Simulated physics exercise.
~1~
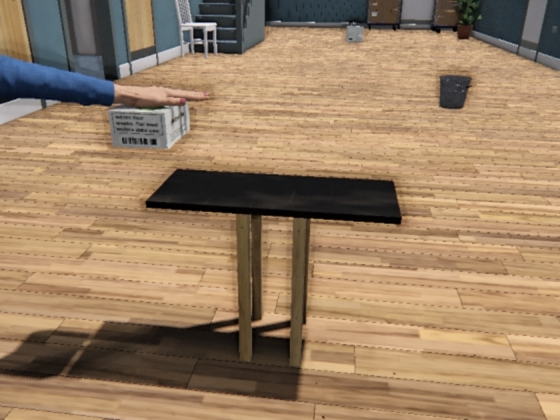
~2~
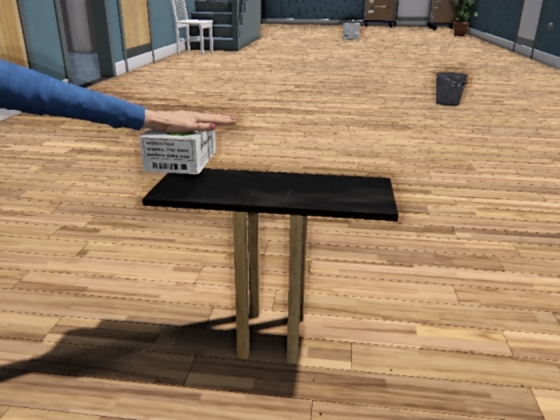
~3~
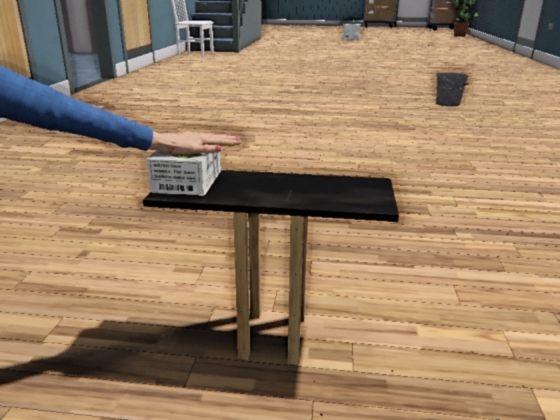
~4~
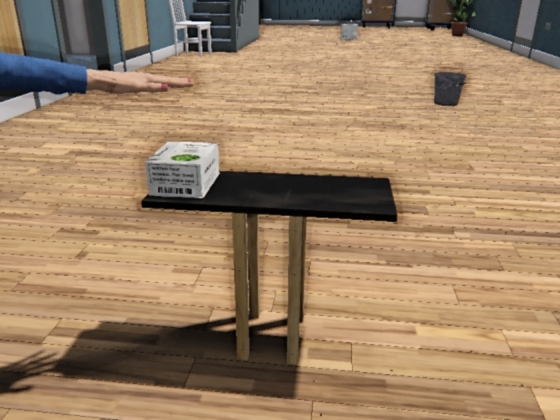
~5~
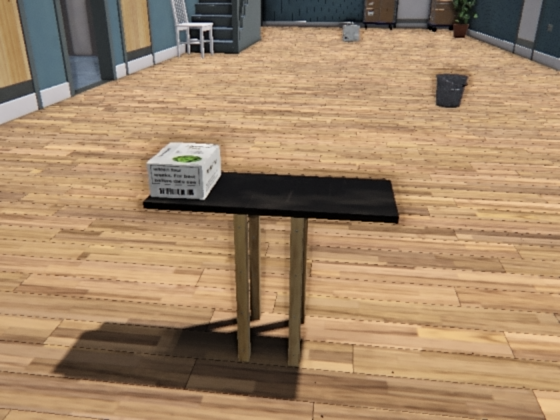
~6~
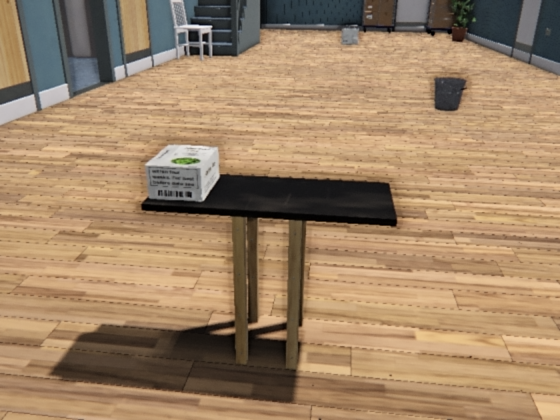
In a large room with a wooden floor, a hand lowered a small white box onto the left end of a narrow-footed table with a black top, then let go and drew away, and the table stayed steady with the box on it.
